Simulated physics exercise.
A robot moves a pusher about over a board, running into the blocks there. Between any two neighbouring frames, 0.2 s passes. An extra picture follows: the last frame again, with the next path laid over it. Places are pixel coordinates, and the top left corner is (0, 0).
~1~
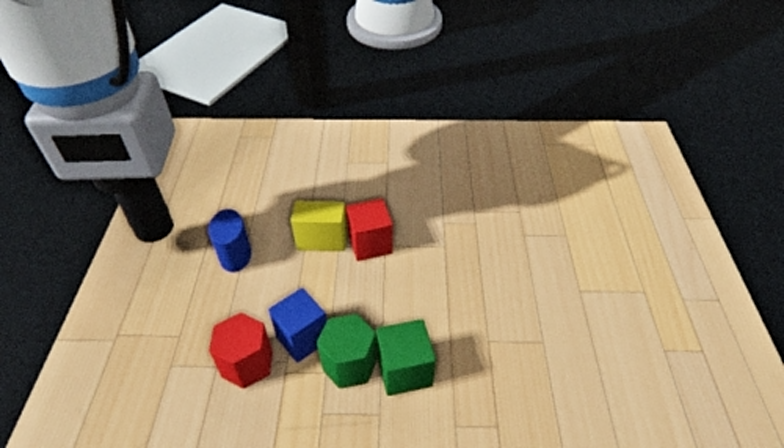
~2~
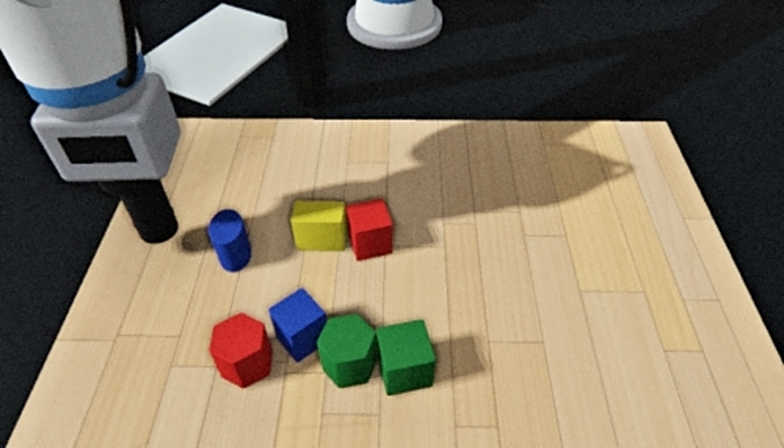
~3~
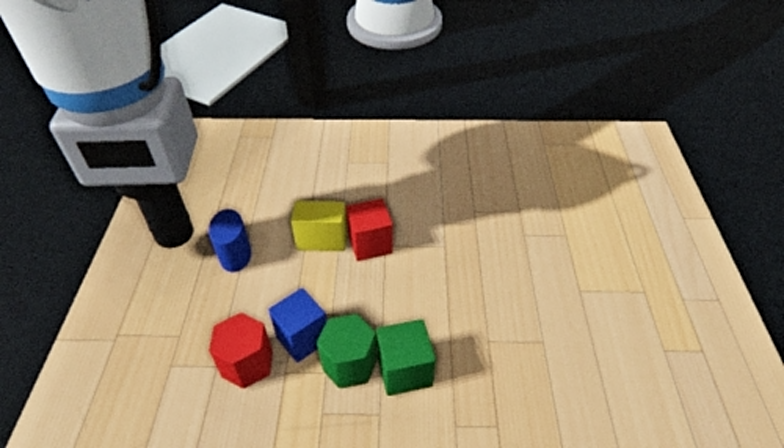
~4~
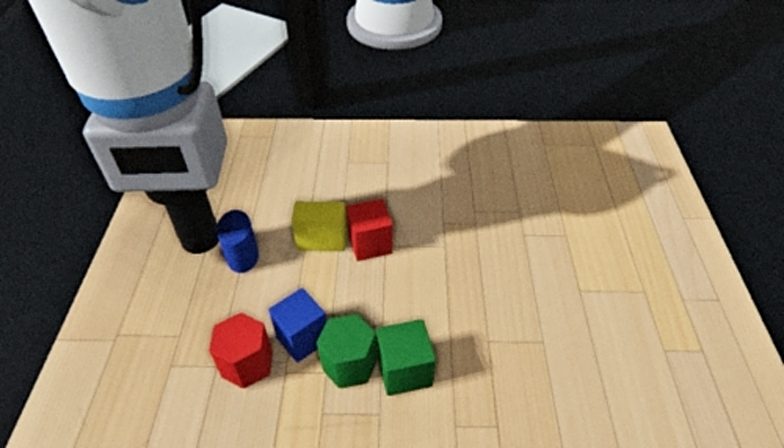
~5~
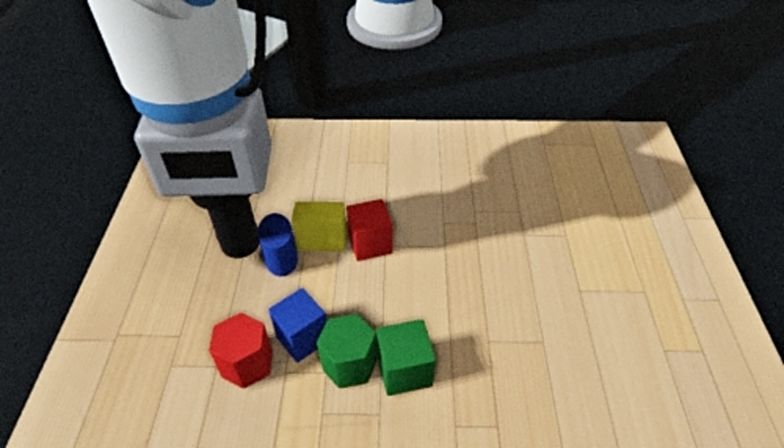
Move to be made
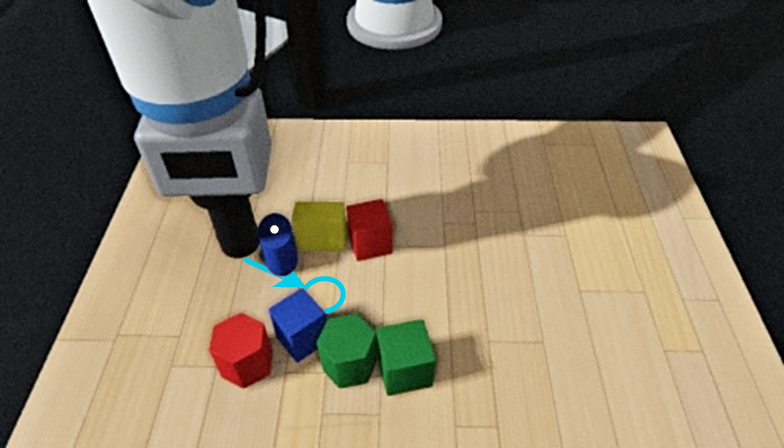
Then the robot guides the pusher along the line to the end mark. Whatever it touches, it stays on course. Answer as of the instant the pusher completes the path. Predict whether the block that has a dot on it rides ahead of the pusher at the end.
Left aside or behind.
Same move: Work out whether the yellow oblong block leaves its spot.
Moved.
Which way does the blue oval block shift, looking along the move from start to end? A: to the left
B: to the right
Option A.
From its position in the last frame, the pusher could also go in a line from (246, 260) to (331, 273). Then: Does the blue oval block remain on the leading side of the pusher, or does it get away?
It holds its place in front.
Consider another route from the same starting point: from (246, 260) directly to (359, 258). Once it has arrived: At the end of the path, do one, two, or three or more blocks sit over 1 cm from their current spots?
The number of blocks that move over 1 cm is three or more.
The line goes straight from (246, 260) to (323, 295); the dot is on the blue oval block.
The first path, step by step. Halfway along, pusher at (280, 262); blue oval block at (313, 230), turned 65° anticlockwise; yellow oblong block at (331, 205); red square at (376, 213), turned 15° clockwise.
At the end, pusher at (321, 280); blue oval block at (319, 230), turned 70° anticlockwise; blue square unmoved; yellow oblong block at (331, 205); red square at (376, 213), turned 15° clockwise.
